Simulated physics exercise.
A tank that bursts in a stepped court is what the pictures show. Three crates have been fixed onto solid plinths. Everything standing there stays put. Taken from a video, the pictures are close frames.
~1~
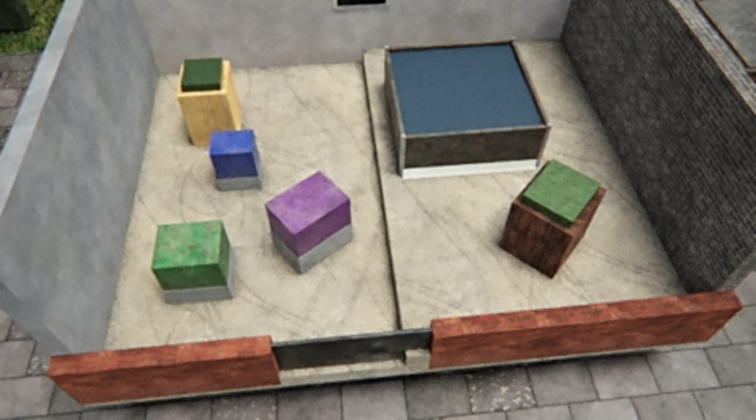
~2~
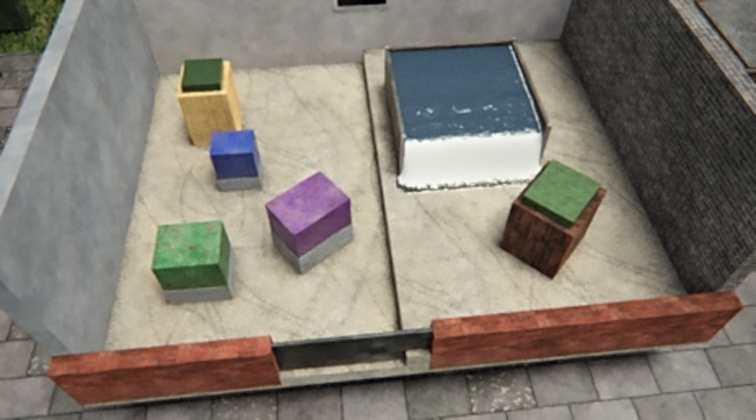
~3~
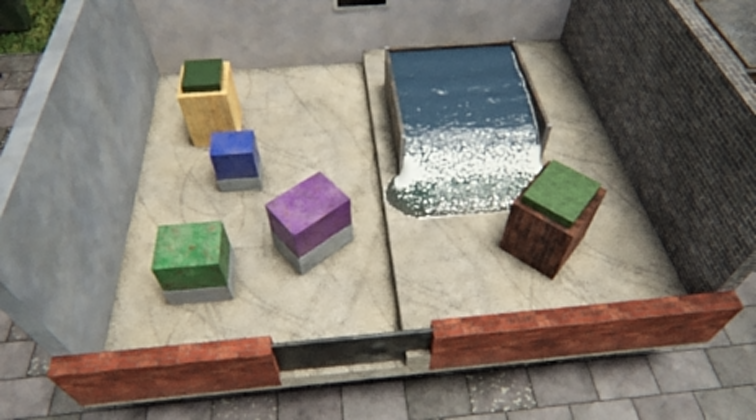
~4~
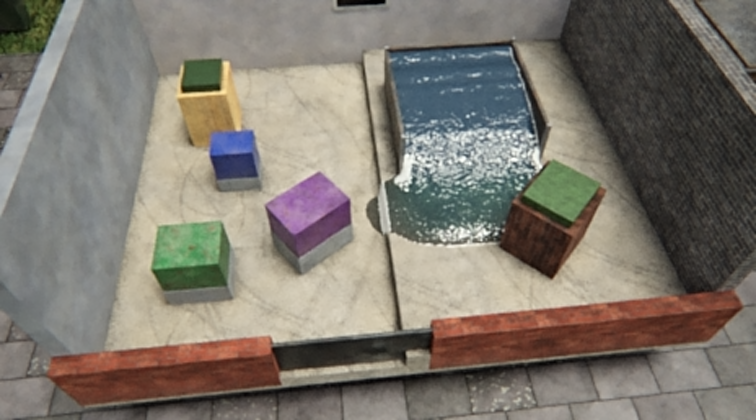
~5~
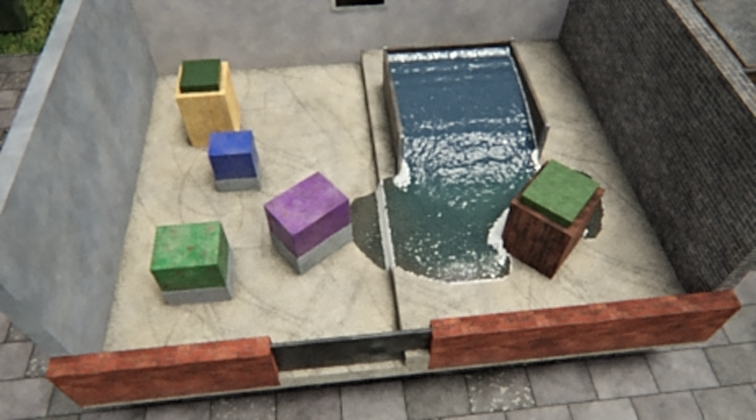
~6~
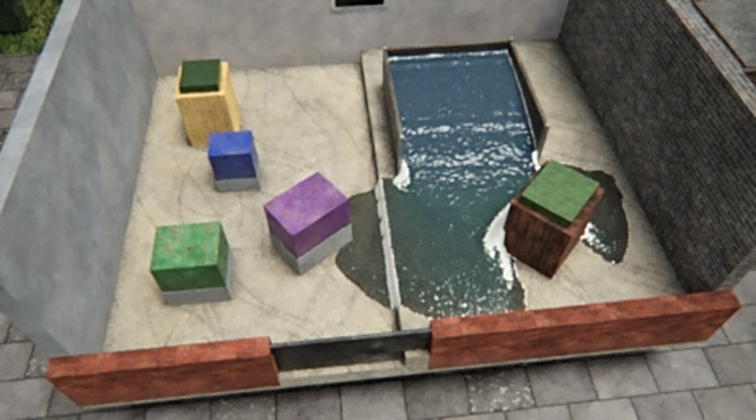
The footage shows a walled court with coloured blocks and a water-filled tank whose front gives way; water pours out, spreads across the paving, crosses the low step leftward, and flows around the brown block with a green top.
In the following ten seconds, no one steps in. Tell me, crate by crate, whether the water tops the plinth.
Blue crate: No, it does not. Green crate: No, it does not. Purple crate: No, it does not.
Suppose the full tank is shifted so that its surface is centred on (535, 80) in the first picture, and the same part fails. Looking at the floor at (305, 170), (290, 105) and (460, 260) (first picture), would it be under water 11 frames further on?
Taking the three spots in order: Bare, bare, swamped.
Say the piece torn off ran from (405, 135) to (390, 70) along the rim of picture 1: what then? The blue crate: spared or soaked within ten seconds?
One at a time, the blue crate has been flooded.
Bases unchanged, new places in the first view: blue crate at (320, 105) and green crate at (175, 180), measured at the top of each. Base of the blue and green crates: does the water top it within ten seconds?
Blue: Untouched; green: Untouched.
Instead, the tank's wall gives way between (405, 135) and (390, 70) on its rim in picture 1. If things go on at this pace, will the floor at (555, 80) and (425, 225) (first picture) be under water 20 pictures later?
I'd expect the first point to stay dry and the second point to stay dry.
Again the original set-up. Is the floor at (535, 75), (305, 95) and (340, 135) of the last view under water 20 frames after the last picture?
In turn: Awash, dry, dry.
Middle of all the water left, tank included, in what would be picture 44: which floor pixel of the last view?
(394, 199).
A moment on, water covers 30 % of the floor; the blue crate not reached, the green crate not reached, the purple crate water round its plinth.
Next, water covers 40 % of the floor; the blue crate not reached, the green crate water round its plinth, the purple crate water round its plinth.
Then, water covers 60 % of the floor; the blue crate water round its plinth, the green crate water round its plinth, the purple crate water round its plinth.
Later, water covers 90 % of the floor; the blue crate water round its plinth, the green crate water round its plinth, the purple crate water round its plinth.
In the end, water covers 100 % of the floor; the blue crate stayed above the water, the green crate stayed above the water, the purple crate stayed above the water.
